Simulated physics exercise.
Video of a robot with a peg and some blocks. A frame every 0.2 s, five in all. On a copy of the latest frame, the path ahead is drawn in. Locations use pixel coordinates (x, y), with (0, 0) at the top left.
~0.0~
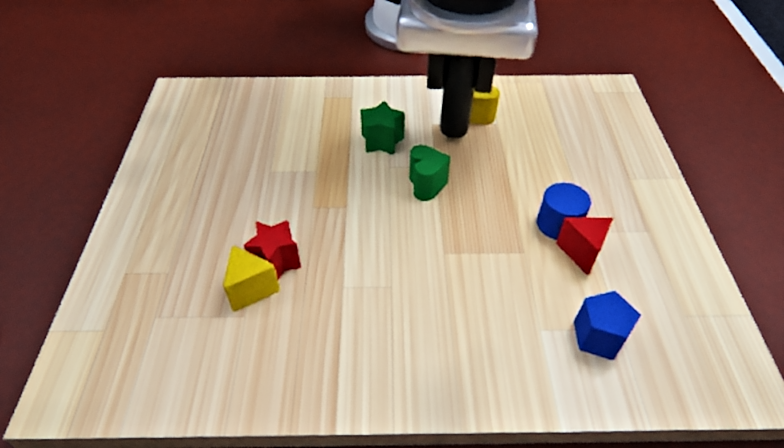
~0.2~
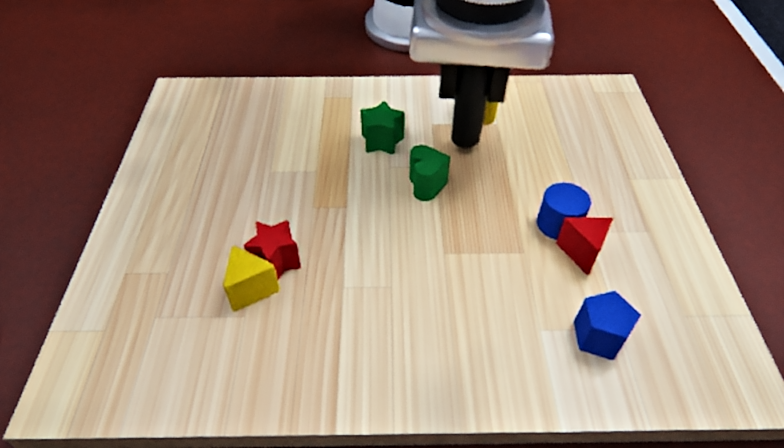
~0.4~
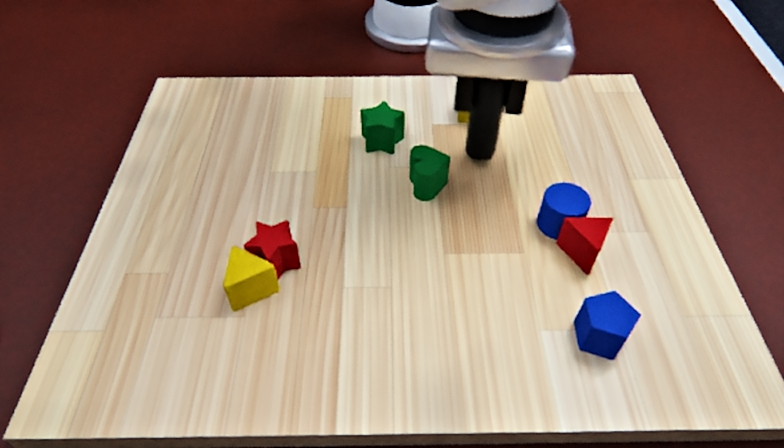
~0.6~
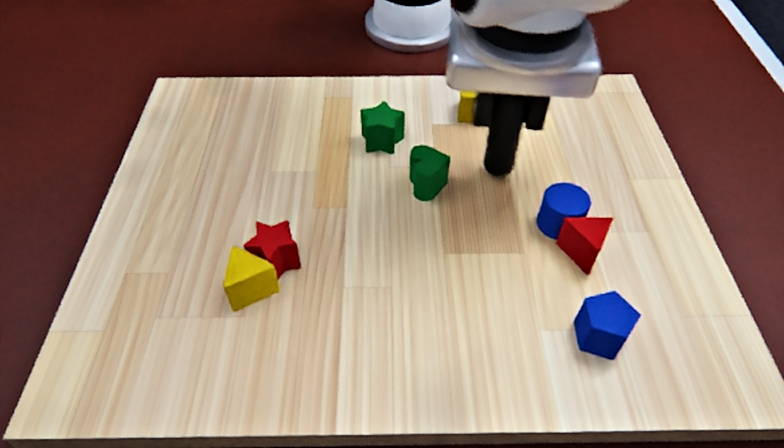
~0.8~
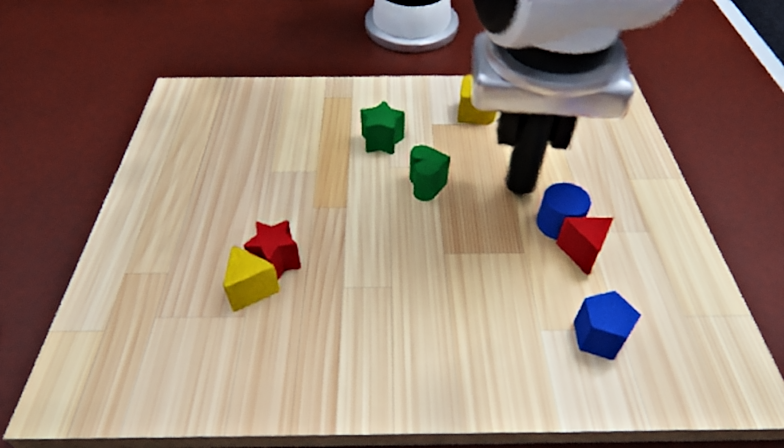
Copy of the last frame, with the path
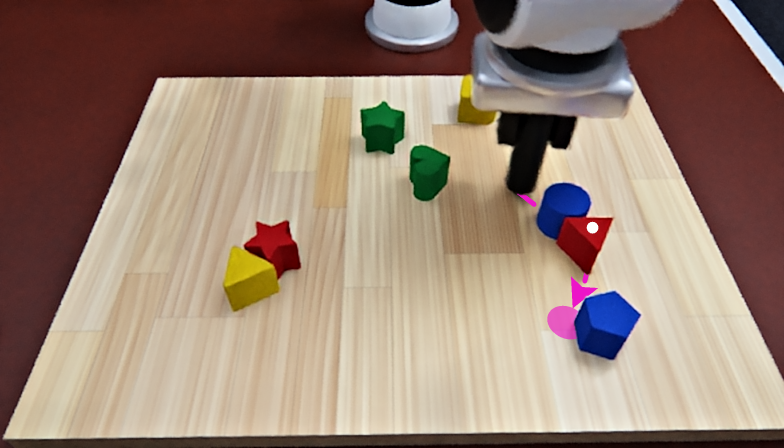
A pale wooden board rests on a dark red surface, seen from above at an angle by a still camera. A green star and green heart sit near the upper middle beside a yellow block, with a red star and yellow triangle at left and a blue cylinder, red triangle and blue pentagon at right. The robot arm's black peg glides down and right toward the cylinder, touching nothing.
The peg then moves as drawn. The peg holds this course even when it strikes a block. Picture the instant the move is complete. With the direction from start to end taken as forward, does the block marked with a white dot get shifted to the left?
Yes
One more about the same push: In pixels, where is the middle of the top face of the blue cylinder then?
I'd expect the centre of its top face to be at (644, 249).
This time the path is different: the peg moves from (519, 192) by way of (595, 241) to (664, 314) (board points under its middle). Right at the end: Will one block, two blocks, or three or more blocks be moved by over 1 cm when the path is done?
Blocks that move over 1 cm: Two.
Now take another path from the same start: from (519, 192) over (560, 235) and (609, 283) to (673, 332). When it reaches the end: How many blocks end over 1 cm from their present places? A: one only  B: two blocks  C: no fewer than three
I choose B.
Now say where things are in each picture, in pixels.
Tip of the peg at (454, 130), middles of tops, green heart-shaped block at (428, 158), blue cylinder at (568, 198), red triangular block at (593, 228), blue pentagonal block at (612, 313), in the first picture.
Peg at (465, 140), nothing pushed, in the second picture.
Peg at (480, 152), nothing pushed, in the third picture.
Peg at (498, 167), nothing pushed, in the fourth picture.
Peg at (520, 185), green heart-shaped block at (428, 158), blue cylinder at (568, 198), red triangular block at (593, 228), blue pentagonal block at (612, 313), in the fifth picture.
The line goes from (519, 192) over (563, 227) and (587, 273) to (567, 322); the dot is on the red triangular block.
The first path, step by step. One third of the way, peg at (567, 220); blue cylinder at (607, 226); red triangular block at (619, 258).
Two thirds of the way, peg at (590, 266); blue cylinder at (644, 249); red triangular block at (635, 280), turned 15° clockwise.
At the end, peg at (570, 316); green heart-shaped block unmoved; blue cylinder at (644, 249); red triangular block at (639, 289), turned 20° anticlockwise; blue pentagonal block at (615, 327), turned 30° anticlockwise.
